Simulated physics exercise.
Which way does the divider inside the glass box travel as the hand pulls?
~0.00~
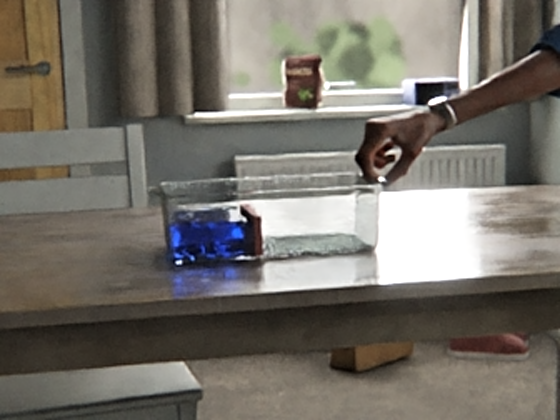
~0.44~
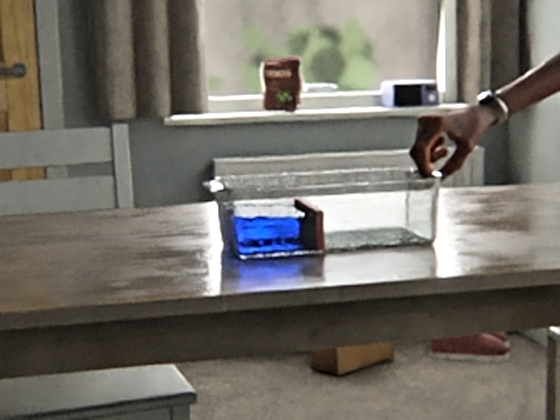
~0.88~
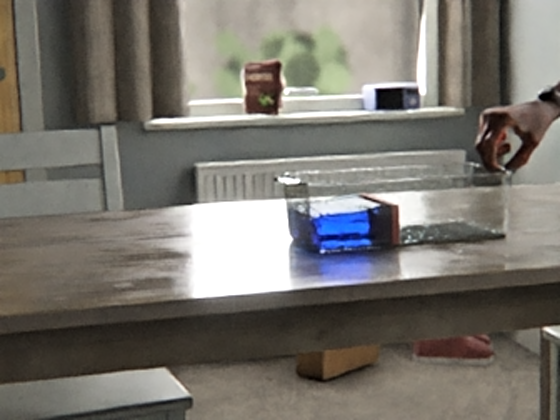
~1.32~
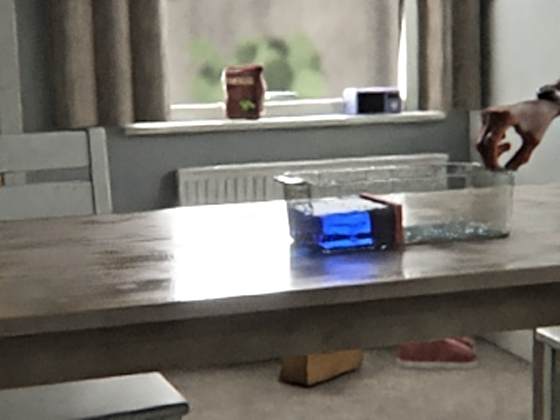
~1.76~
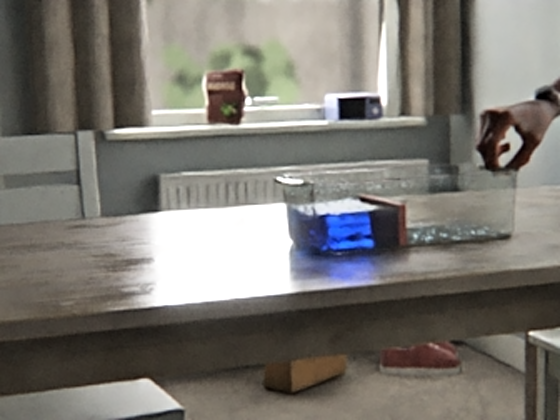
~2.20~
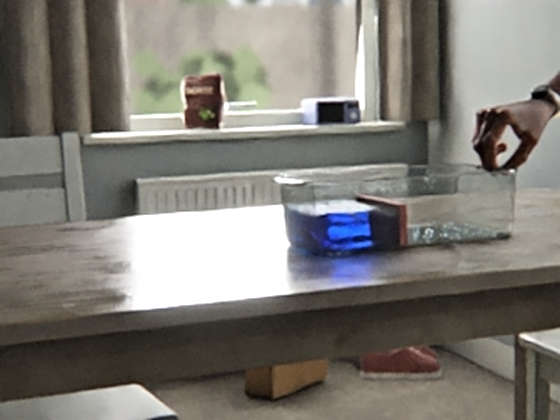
The divider moves to the right, carried along with the glass box.
